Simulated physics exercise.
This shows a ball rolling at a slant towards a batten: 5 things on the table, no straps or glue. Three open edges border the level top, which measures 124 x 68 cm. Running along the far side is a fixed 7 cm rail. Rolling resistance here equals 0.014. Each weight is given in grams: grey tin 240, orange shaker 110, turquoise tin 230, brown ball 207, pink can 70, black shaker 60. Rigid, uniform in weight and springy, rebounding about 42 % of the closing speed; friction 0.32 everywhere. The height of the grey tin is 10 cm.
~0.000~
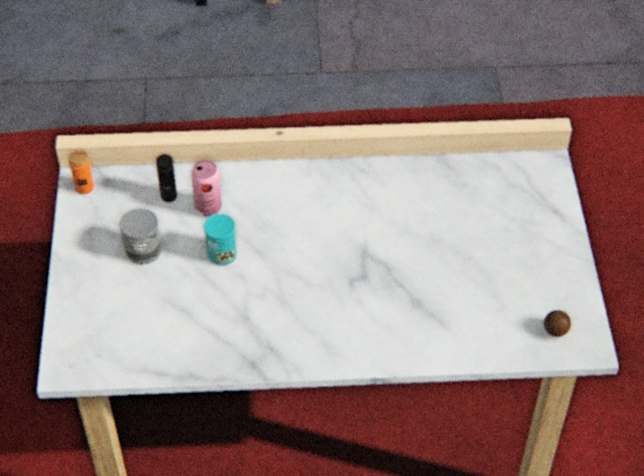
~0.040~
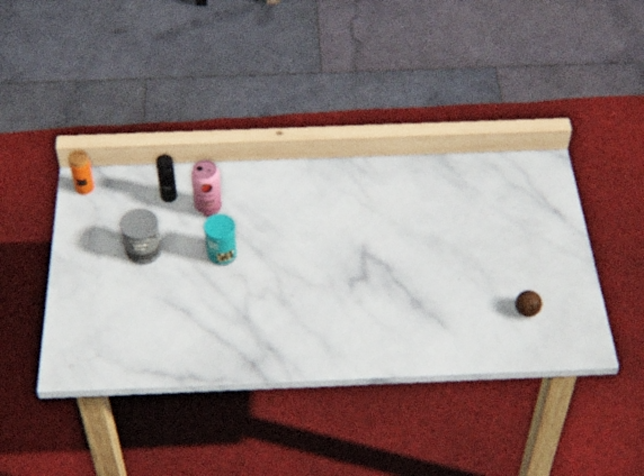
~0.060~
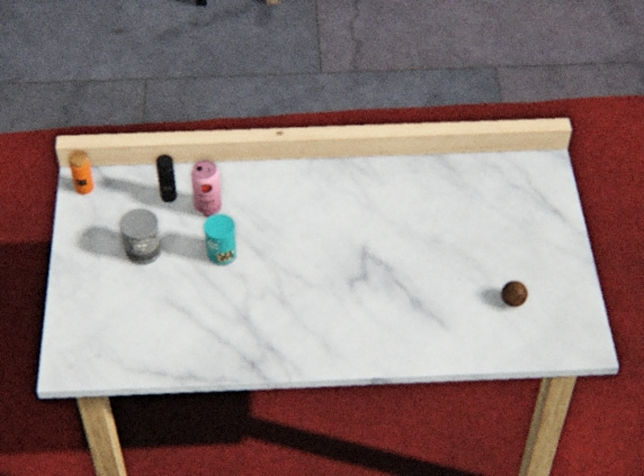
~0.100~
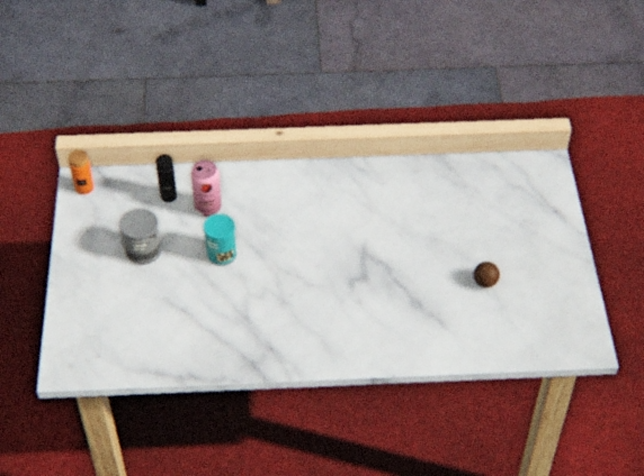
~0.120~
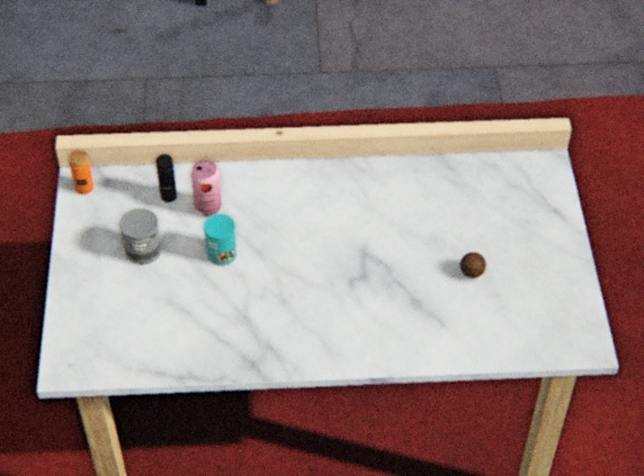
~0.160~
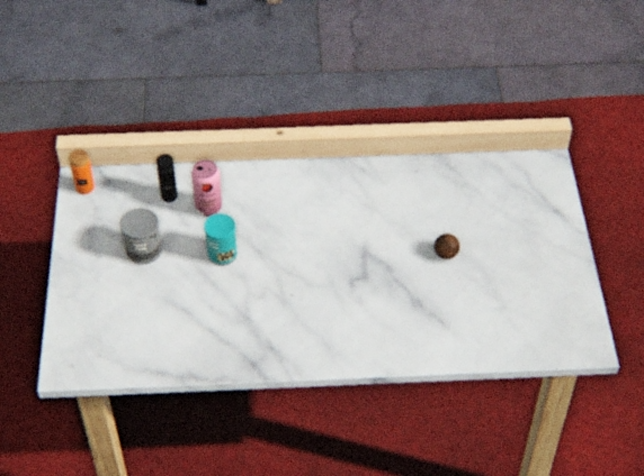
A brown ball rolls leftward and away across a marble-topped table holding five small containers.
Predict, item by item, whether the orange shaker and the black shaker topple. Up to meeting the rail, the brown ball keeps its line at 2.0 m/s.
The orange shaker does not topple. The black shaker does topple.
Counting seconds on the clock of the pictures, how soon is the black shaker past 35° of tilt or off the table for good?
About 1.0 seconds.
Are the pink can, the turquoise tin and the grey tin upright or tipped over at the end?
Here's how it ends: The pink can comes down, the turquoise tin never goes down, and the grey tin never goes down.
After 0.66 s, brown ball near (202, 191); pink can leaning 32°.
After 1.16 s, brown ball near (82, 214); black shaker on its side near (107, 172); pink can on its side.
By the end (1.9 s), tipped over on the table, pink can and black shaker; the other 3 in place, give or take 4 cm. Seen from the same camera at the end, orange shaker near (81, 173), black shaker near (107, 172).
